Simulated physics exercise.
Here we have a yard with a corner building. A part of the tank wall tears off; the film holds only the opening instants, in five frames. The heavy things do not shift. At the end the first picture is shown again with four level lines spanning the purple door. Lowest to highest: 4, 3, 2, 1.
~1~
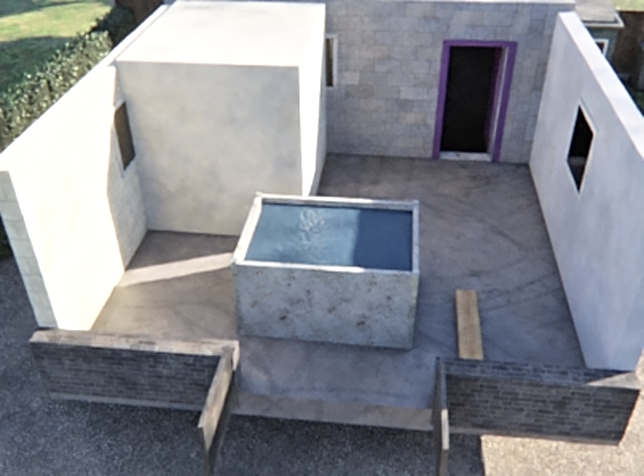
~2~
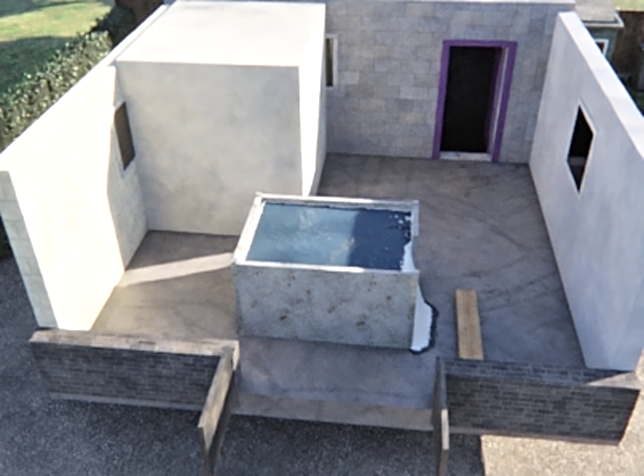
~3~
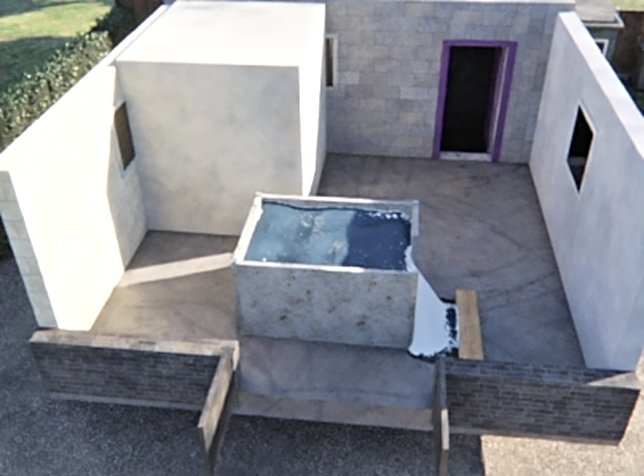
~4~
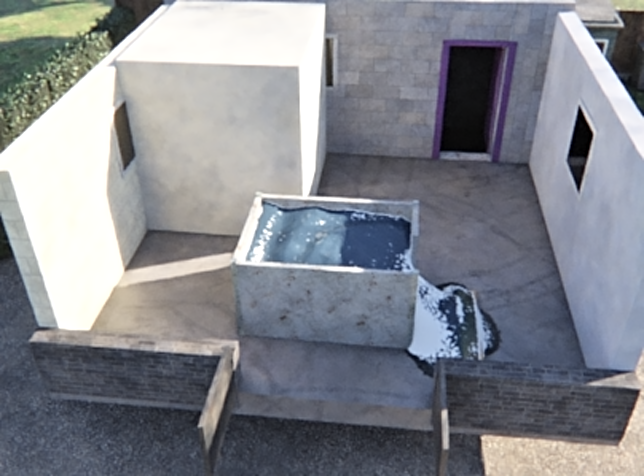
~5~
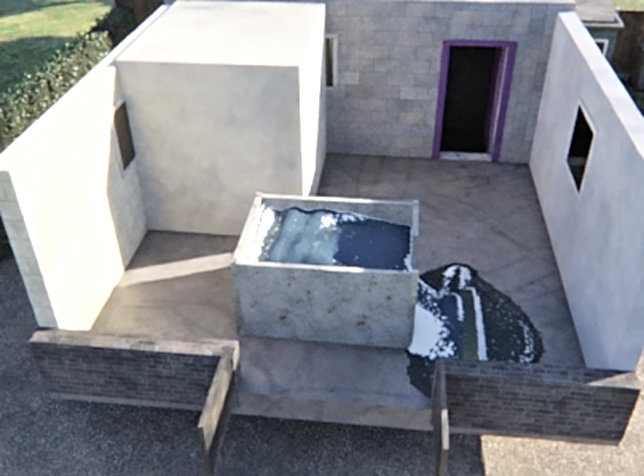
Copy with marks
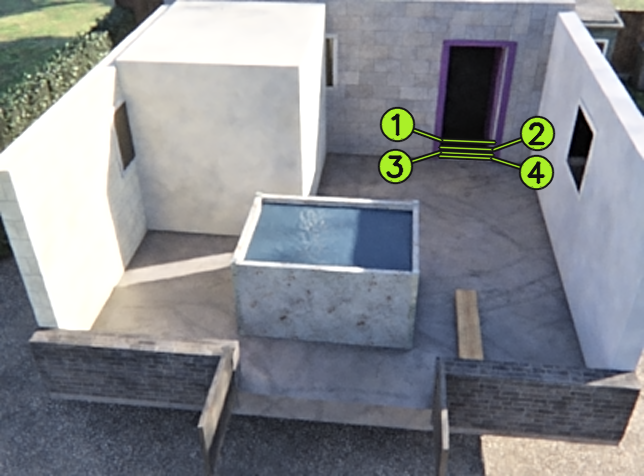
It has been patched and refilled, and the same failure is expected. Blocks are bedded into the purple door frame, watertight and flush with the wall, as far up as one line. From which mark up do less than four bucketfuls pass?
2 is the one.
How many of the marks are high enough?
Two.
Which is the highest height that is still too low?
It is 3.
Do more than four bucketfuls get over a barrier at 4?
Yes.
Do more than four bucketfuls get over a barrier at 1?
No, that is safe.
On the marked copy, 1 at (467, 141); 2 at (466, 148); 3 at (466, 153); 4 at (465, 157); from the bottom up 4, 3, 2, 1.
If 1 is chosen, nothing gets over.
If 2 is chosen, a bucket or two gets in.
If 3 is chosen, about 14 bucketfuls get in.
If 4 is chosen, dozens of bucketfuls pour in.
